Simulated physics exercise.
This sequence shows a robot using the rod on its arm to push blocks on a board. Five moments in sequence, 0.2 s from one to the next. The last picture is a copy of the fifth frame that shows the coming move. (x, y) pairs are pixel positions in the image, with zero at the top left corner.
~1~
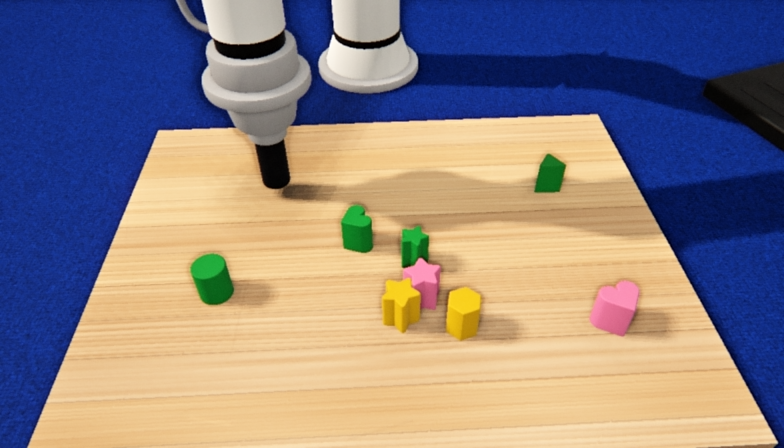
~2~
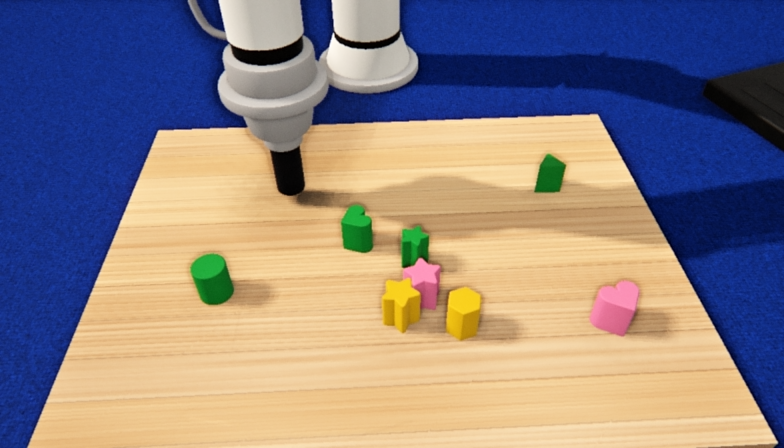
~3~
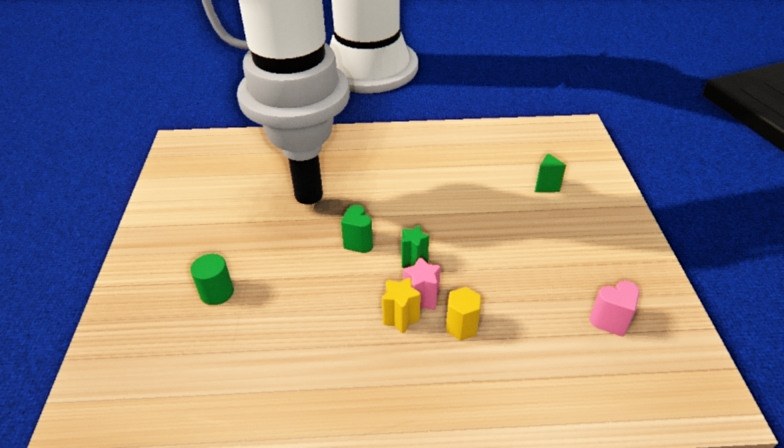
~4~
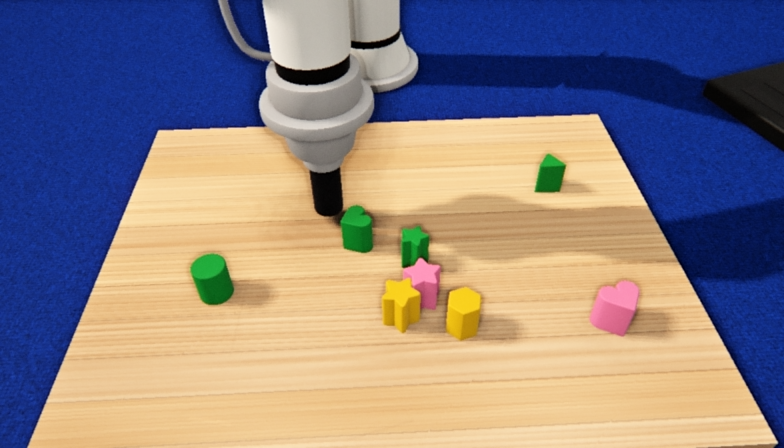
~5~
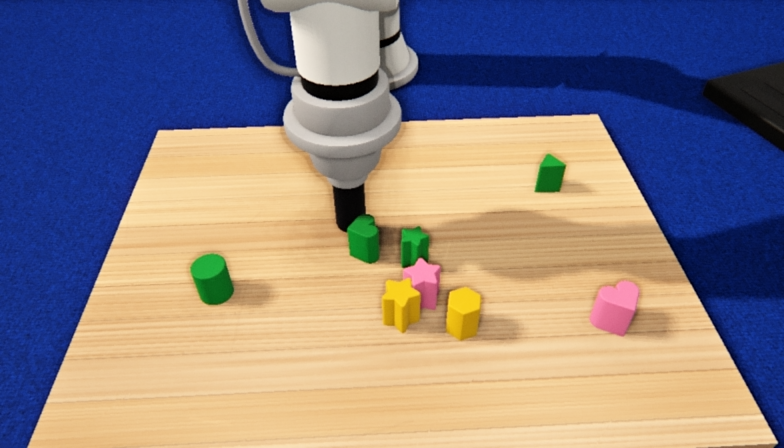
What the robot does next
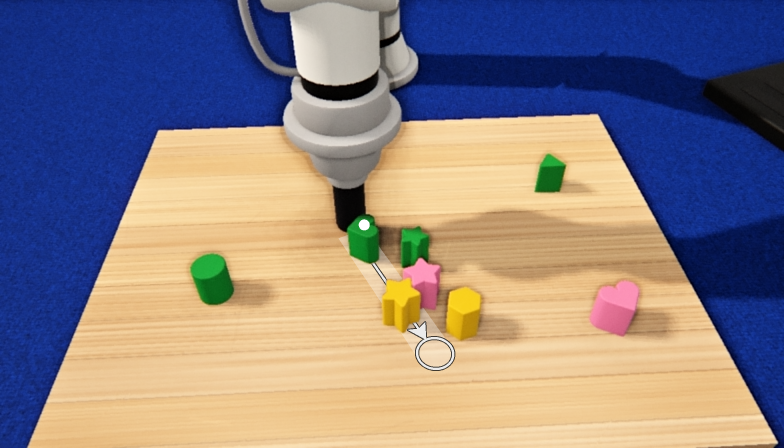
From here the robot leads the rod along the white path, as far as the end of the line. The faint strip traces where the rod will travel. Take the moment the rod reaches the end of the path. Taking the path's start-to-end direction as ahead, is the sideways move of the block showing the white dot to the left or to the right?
It's set to shift right.
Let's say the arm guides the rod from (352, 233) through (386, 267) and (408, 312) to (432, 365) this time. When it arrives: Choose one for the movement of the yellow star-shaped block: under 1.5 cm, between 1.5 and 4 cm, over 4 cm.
It shifts over 4 cm.
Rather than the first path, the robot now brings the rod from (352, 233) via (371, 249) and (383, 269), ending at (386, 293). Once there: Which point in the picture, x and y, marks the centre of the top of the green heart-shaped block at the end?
The spot you're after is about (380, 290) in the image.
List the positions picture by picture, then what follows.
In the first frame, tip of the rod at (277, 182), middles of tops, green heart-shaped block at (356, 216), yellow star-shaped block at (401, 291), green star-shaped block at (414, 235), pink star-shaped block at (423, 271), yellow six-sided block at (465, 300).
In the second frame, rod at (292, 188), nothing pushed.
In the third frame, rod at (309, 197), nothing pushed.
In the fourth frame, rod at (329, 208), nothing pushed.
In the fifth frame, rod at (351, 224), green heart-shaped block at (364, 225), yellow star-shaped block at (401, 291), green star-shaped block at (414, 235), pink star-shaped block at (423, 271), yellow six-sided block at (465, 300).
The line goes in a line from (352, 233) to (435, 353); the dot is on the green heart-shaped block.
What follows on the original path. One third of the way, rod at (377, 260); green heart-shaped block at (382, 264), turned 40° clockwise.
Two thirds of the way, rod at (404, 299); green heart-shaped block at (400, 306), turned 75° clockwise; yellow star-shaped block at (416, 329), turned 25° anticlockwise; pink star-shaped block at (436, 279), turned 55° anticlockwise.
At the end, rod at (436, 344); green heart-shaped block at (419, 351), turned 95° clockwise; yellow star-shaped block at (427, 381); green star-shaped block unmoved; pink star-shaped block at (442, 283), turned 90° anticlockwise; yellow six-sided block at (473, 301), turned 20° clockwise.
